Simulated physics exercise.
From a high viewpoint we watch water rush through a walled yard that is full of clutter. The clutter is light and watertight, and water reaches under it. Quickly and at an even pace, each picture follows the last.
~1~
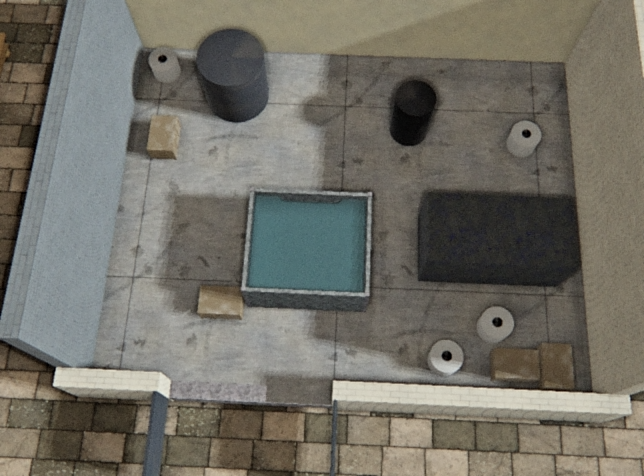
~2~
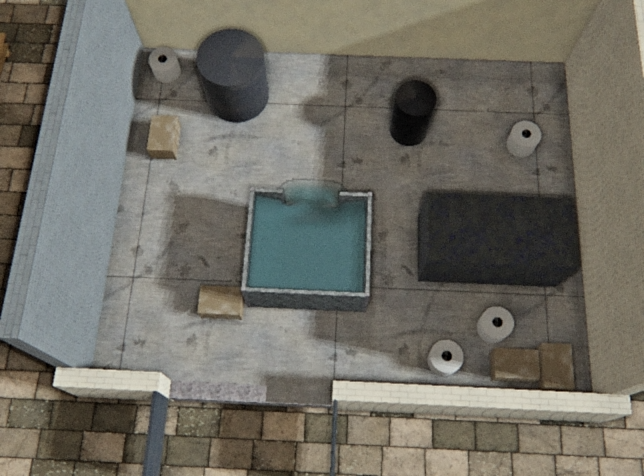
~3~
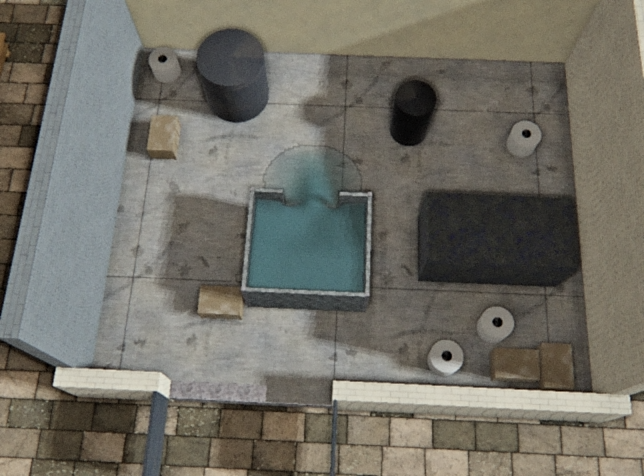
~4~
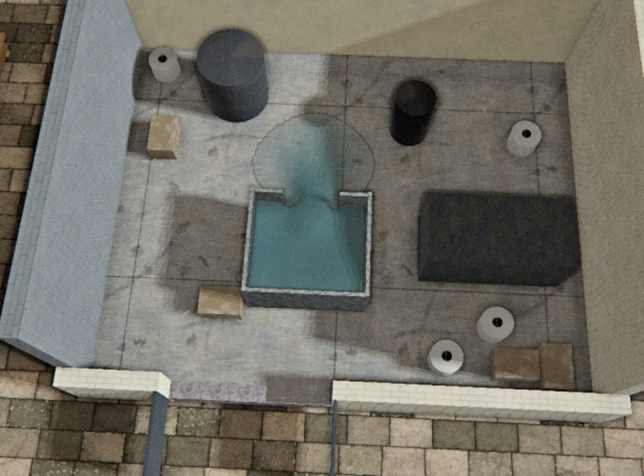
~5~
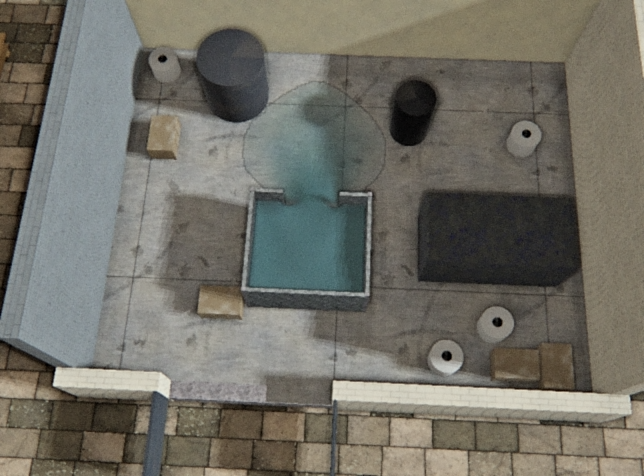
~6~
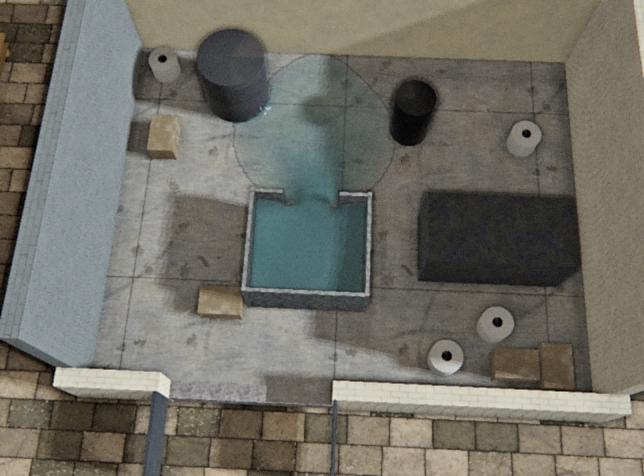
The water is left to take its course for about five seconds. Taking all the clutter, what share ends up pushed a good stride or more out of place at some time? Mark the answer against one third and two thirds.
Fewer than a third of them.
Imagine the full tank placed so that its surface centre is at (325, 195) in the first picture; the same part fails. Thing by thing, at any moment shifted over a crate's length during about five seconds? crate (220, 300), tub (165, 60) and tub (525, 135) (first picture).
Object by object: Below the mark, over the mark, below the mark.
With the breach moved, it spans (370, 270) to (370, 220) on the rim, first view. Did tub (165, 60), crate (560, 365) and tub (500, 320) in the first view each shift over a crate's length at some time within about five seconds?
Falls short, travels that far, travels that far.
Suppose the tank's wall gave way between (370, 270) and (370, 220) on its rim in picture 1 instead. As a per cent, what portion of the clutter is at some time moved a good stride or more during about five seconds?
By my reckoning, around 50 percent.
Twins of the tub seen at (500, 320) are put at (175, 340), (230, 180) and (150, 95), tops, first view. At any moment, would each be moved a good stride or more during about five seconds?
The answers, in order, are remains nearby, remains nearby and displaced a stride.
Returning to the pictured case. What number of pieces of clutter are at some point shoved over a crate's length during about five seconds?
That works out to 2.
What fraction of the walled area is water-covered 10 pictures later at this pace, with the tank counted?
45 %.
A moment on, 0 of 8 are well off their spots; 0 afloat.
Next, 0 of 8 are well off their spots; 0 afloat.
Later, 1 of 8 are well off their spots; 1 afloat.
In the end, 2 of 8 are well off their spots, and 2 have been at some point; 1 afloat.
